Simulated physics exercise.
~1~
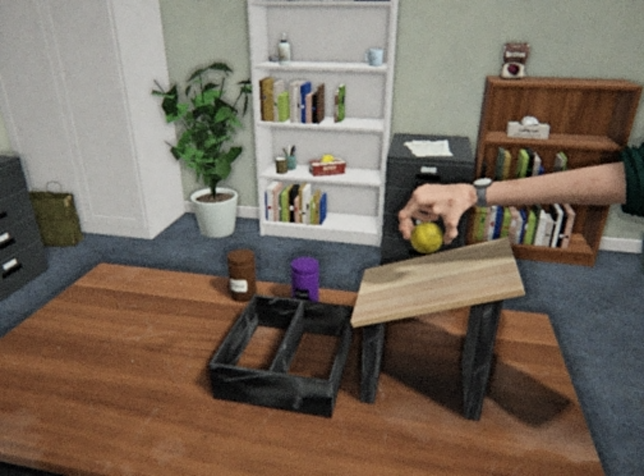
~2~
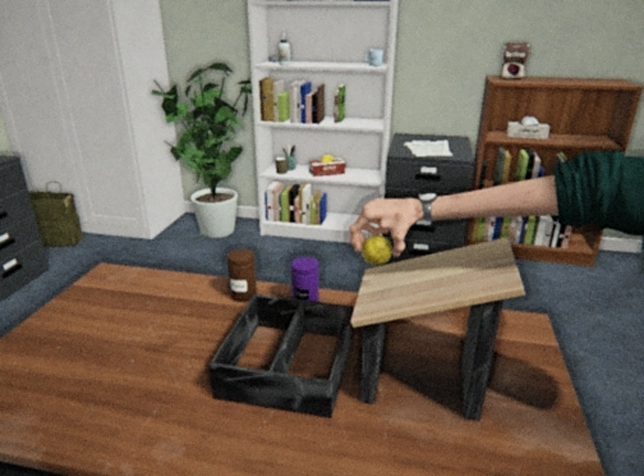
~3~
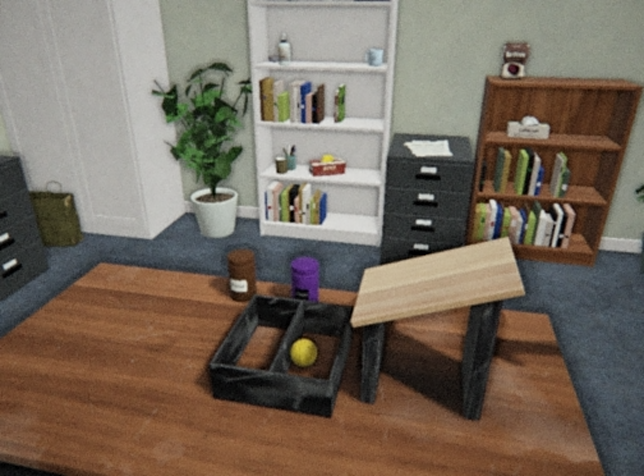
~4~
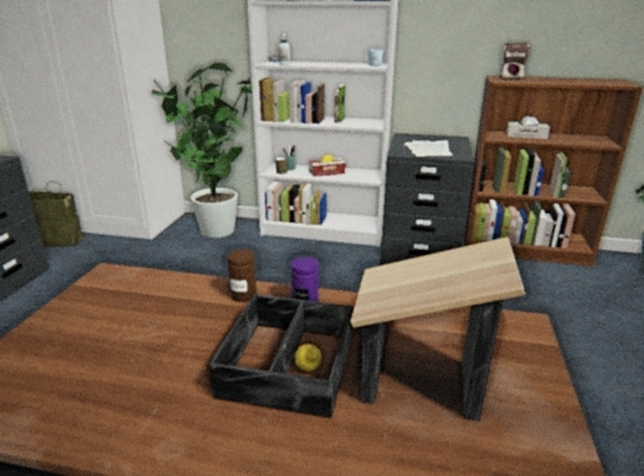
In an office, a hand held a yellow ball over a sloping board on a wooden table, moved it left and let go, and the ball ended up in the tray's nearer bay beside the board, while the brown and purple jars stayed put.
